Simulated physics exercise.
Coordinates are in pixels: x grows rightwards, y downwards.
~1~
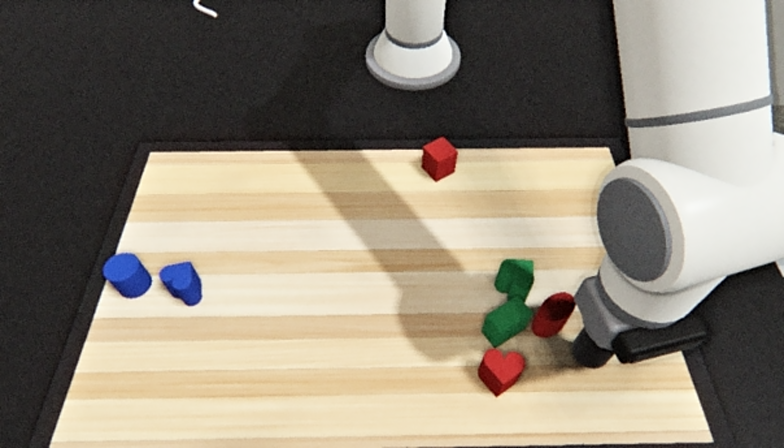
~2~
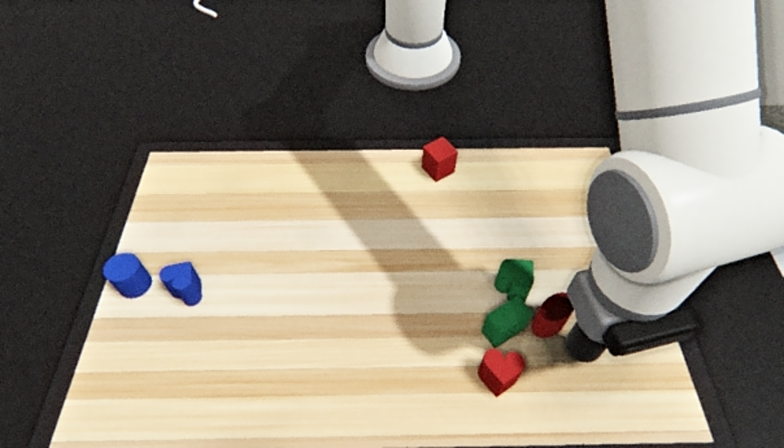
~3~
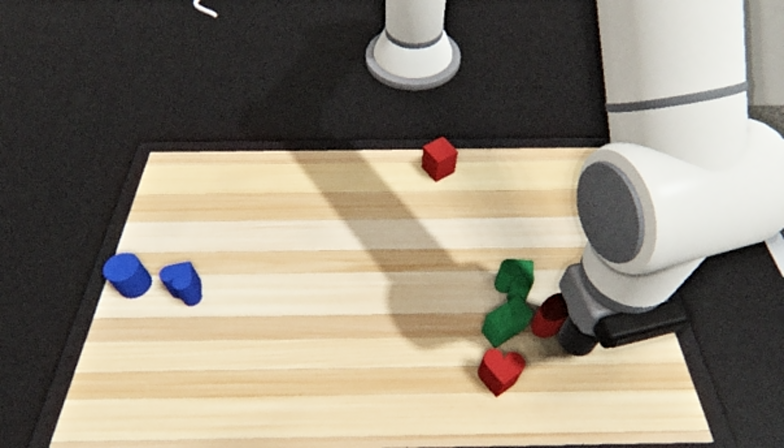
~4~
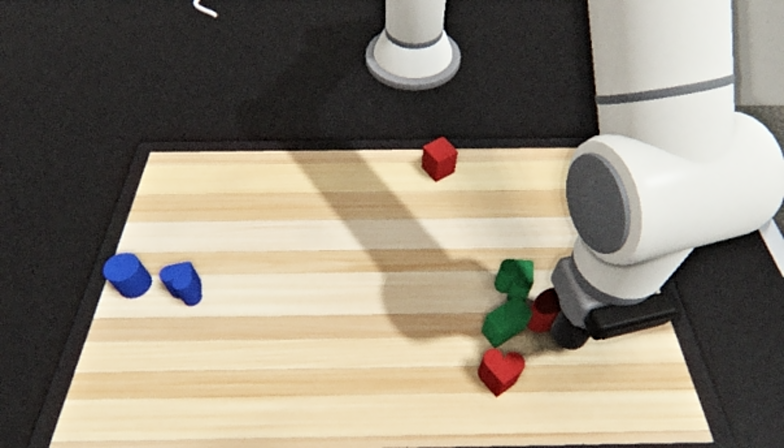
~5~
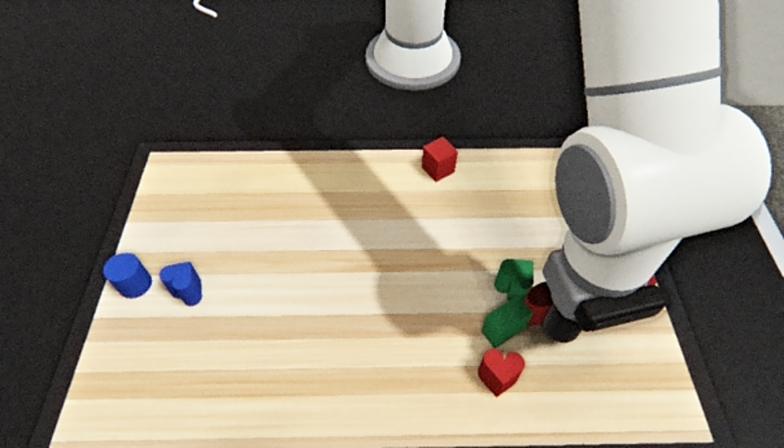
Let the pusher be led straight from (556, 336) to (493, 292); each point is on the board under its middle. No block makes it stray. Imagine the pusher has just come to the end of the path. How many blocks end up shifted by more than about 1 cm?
The way I see it, the answer is three or more.
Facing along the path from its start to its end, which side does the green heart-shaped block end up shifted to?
Right side.
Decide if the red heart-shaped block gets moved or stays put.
It is still on its spot.
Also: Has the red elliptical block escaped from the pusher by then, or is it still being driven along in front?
The block stays ahead.
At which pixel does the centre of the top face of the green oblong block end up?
That would be at about pixel (487, 305).
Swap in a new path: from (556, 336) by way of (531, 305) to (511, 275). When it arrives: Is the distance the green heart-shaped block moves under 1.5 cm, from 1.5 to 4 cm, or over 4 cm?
Over 4 cm.
On the path given first. Halfway along, pusher at (527, 305); green oblong block at (496, 310), turned 30° anticlockwise; green heart-shaped block at (496, 251), turned 40° clockwise; red elliptical block at (512, 272), turned 15° anticlockwise.
At the end, pusher at (496, 284); red heart-shaped block not moved; green oblong block at (487, 305), turned 80° anticlockwise; green heart-shaped block at (477, 229), turned 65° clockwise; red elliptical block at (485, 251).
